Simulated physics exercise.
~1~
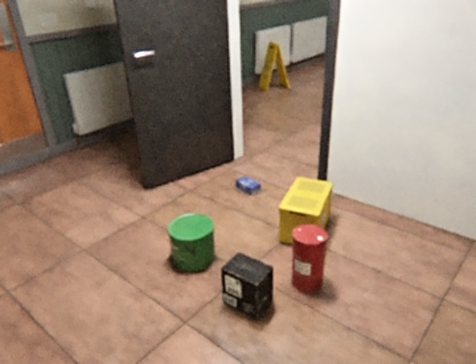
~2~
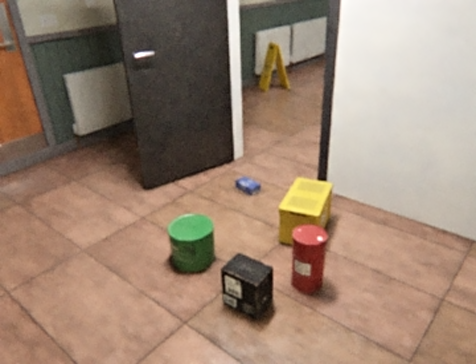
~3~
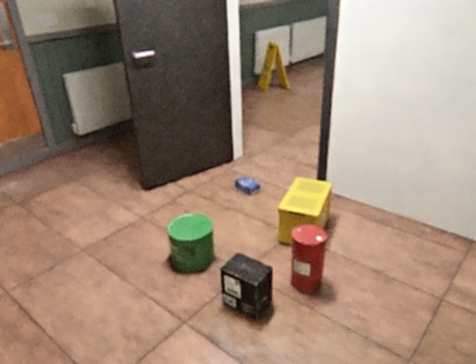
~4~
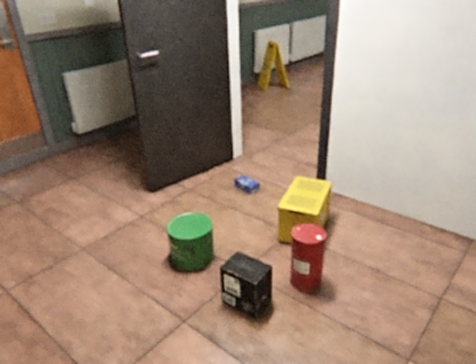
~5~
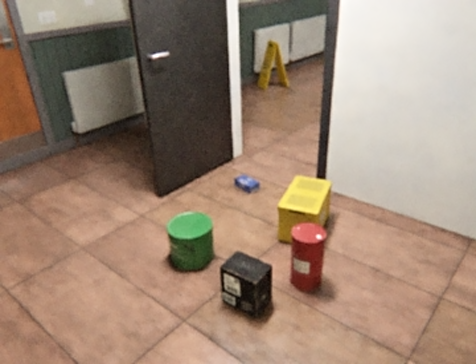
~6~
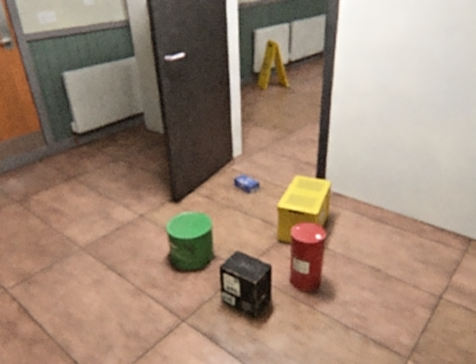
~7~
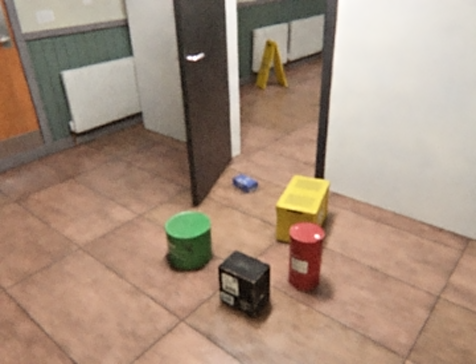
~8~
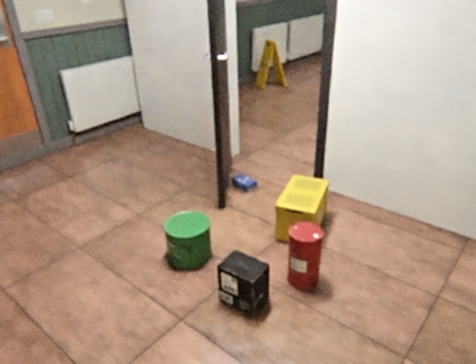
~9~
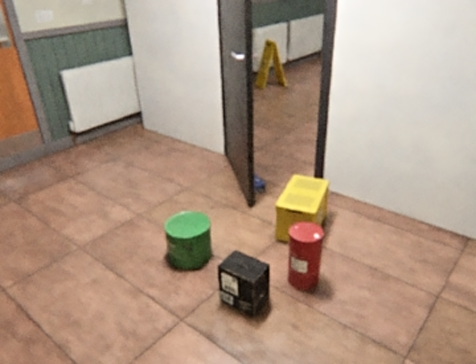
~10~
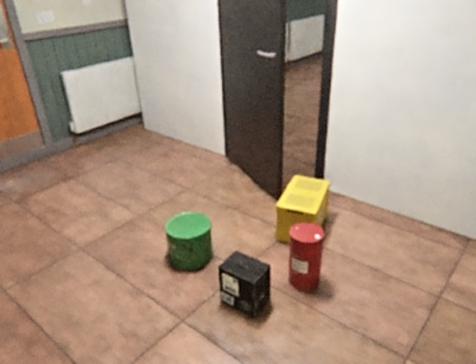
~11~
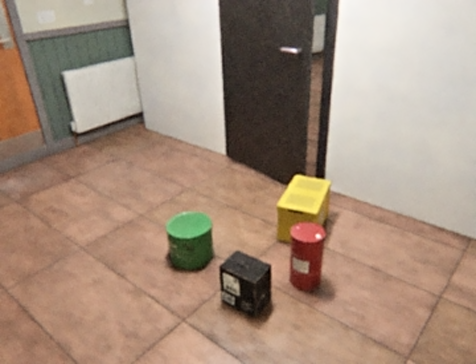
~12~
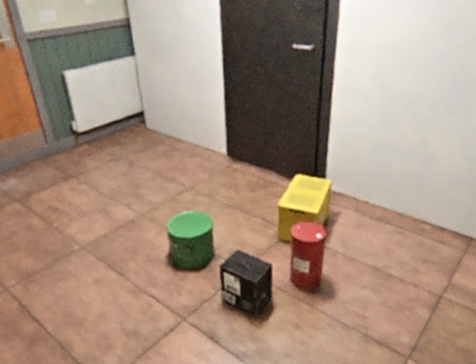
At first, a dark door stands wide open on a tiled floor, with a small blue packet near the doorway and a yellow tote, red canister, green pail and black box grouped in front. The door starts to swing slowly, uncovering a radiator and white wall at the left. It turns edge-on, then sweeps across the opening and meets the blue packet, which shifts a little to the right before disappearing behind it. The gap narrows, hiding the yellow floor sign beyond. Finally the door rests shut, the other four objects still in their places.
